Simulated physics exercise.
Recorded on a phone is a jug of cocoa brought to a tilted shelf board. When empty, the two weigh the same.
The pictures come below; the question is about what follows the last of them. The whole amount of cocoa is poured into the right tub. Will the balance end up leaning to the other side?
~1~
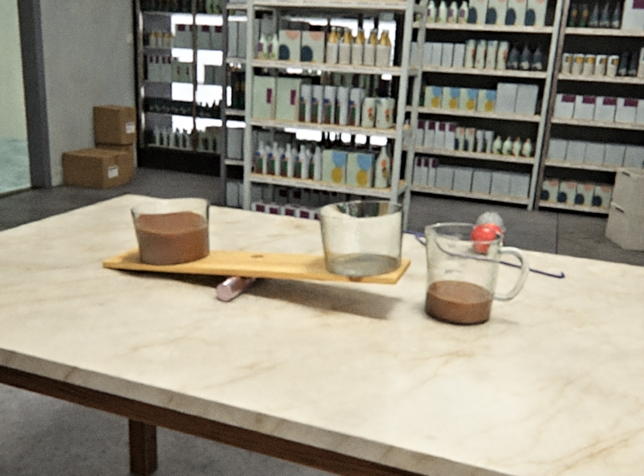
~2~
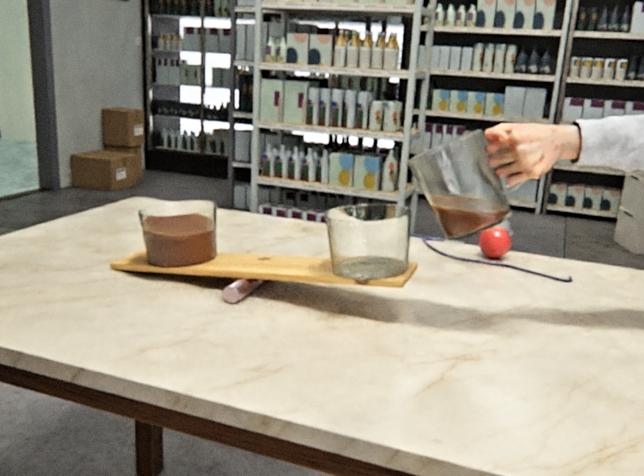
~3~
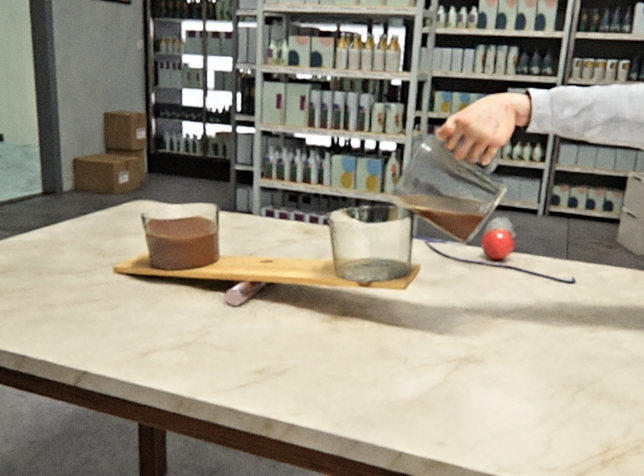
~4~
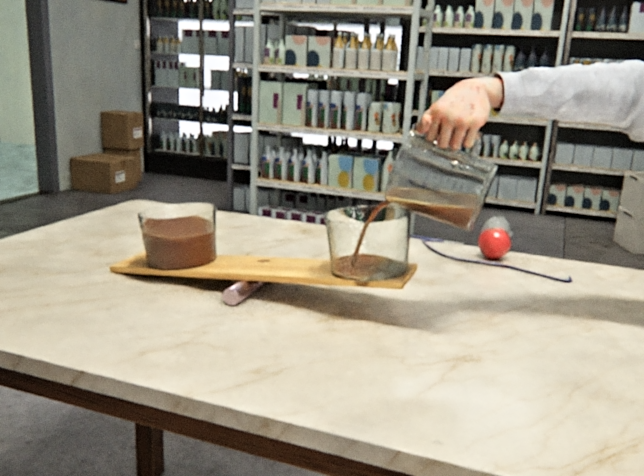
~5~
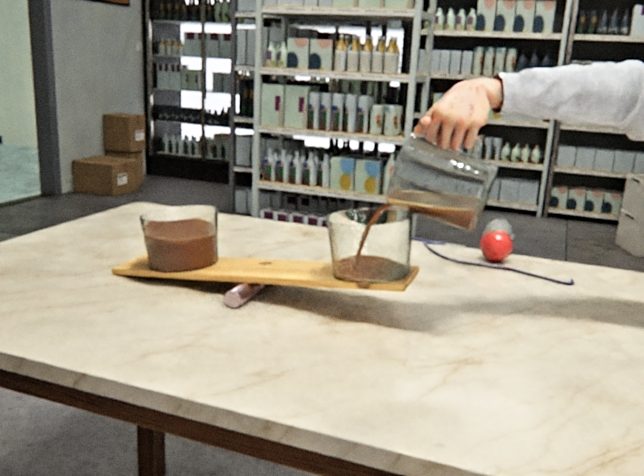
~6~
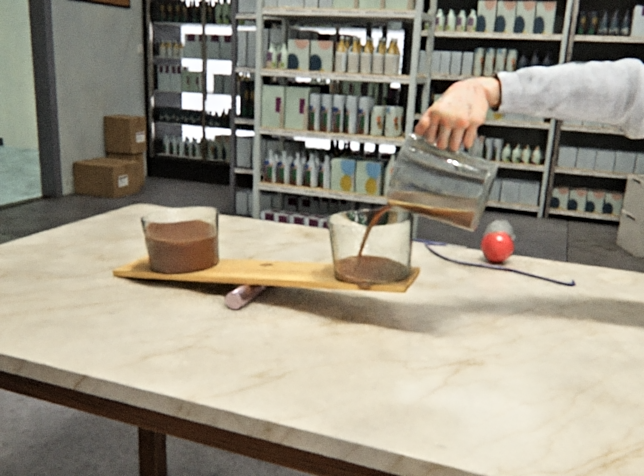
No.
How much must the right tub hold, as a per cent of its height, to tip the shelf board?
I'd guess close to 45 in a hundred.
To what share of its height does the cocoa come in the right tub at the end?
It comes up to some 25 per cent.
A moment on, the right tub is nearly empty; the shelf board leans as before.
Further on, the right tub is about a quarter full; the shelf board leans as before.
When it is over, the right tub is about a quarter full; the shelf board leans as before.
